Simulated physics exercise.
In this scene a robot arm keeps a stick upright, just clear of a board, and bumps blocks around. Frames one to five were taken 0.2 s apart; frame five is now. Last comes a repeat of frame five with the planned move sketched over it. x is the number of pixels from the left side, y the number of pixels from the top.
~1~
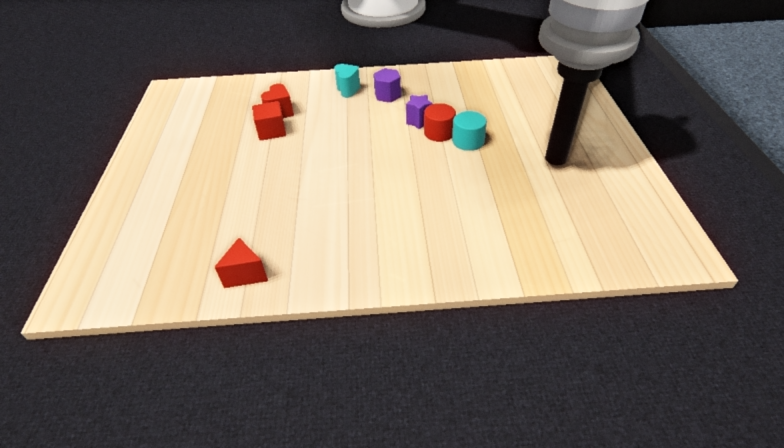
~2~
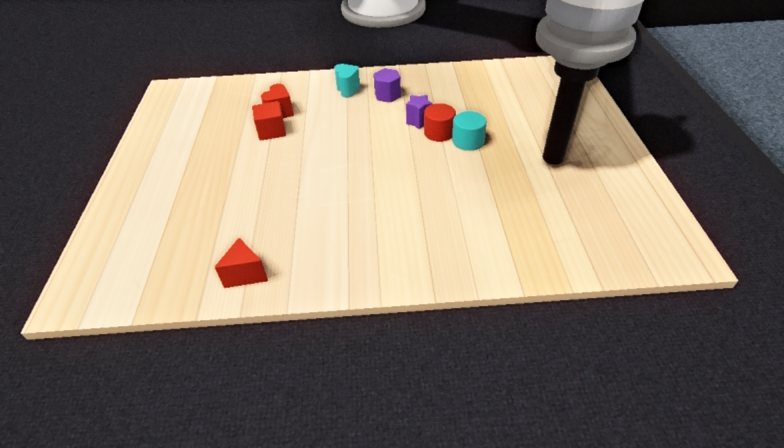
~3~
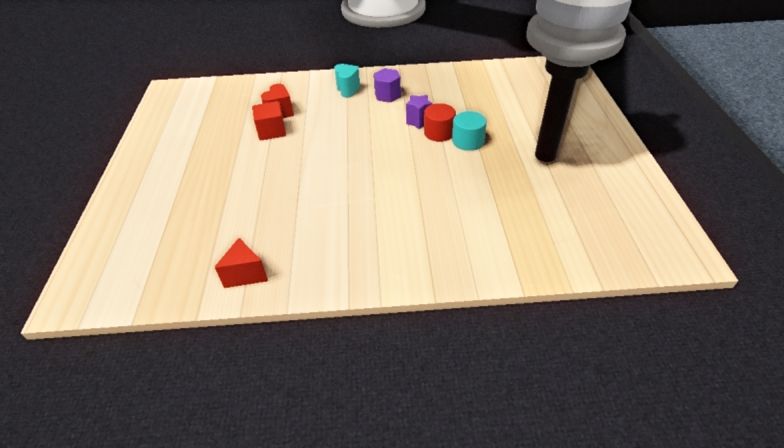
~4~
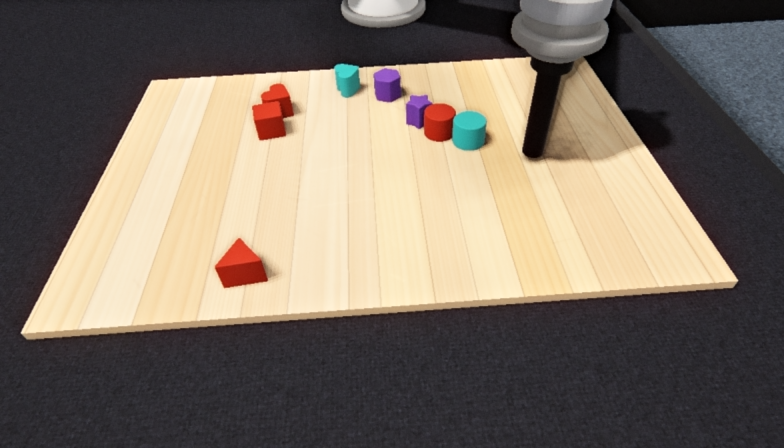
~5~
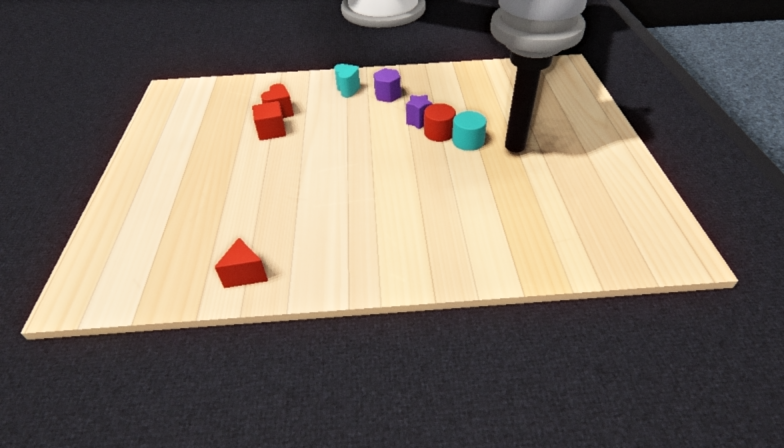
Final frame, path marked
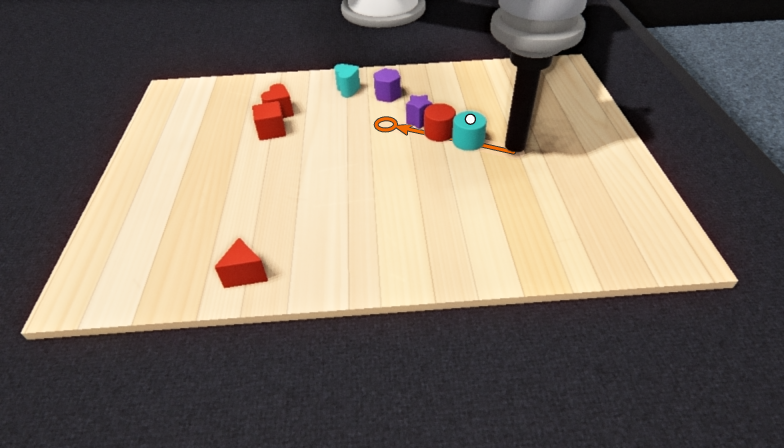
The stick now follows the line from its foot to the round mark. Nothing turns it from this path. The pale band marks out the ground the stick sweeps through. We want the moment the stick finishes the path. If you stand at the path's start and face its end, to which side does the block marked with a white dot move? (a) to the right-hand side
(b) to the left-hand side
The one that fits is b, to the left-hand side.
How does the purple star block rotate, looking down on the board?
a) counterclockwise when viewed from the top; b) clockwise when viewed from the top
Choice b: Clockwise when viewed from the top.
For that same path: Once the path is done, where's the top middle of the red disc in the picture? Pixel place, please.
My estimate: (362, 98).
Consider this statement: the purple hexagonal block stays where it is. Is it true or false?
True
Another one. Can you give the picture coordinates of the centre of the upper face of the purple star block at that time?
In the picture, that point is around (396, 88).
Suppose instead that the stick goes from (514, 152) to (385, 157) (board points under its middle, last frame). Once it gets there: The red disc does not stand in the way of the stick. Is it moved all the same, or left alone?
That block slides.
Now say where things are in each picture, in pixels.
The first frame shows stick tip (556, 159); block tops, purple hexagonal block (387, 74); purple star block (419, 100); red disc (440, 111); turquoise disc (470, 119).
The second frame shows stick (553, 158); blocks unchanged.
The third frame shows stick (545, 156); blocks unchanged.
The fourth frame shows stick (532, 152); blocks unchanged.
The fifth frame shows stick (515, 146); purple hexagonal block (387, 74); purple star block (419, 100); red disc (440, 111); turquoise disc (470, 119).
Path on the board, in a line from (514, 152) to (386, 124); the dot is on the turquoise disc.
What follows on the original path. One third of the way, stick (468, 136); purple star block (405, 93); red disc (416, 106); turquoise disc (444, 115).
Two thirds of the way, stick (425, 127); purple star block (396, 88), turned 55° clockwise; red disc (378, 101); turquoise disc (399, 113).
At the end, stick (386, 119); purple hexagonal block in place; purple star block (396, 88), turned 55° clockwise; red disc (362, 98); turquoise disc (374, 117).
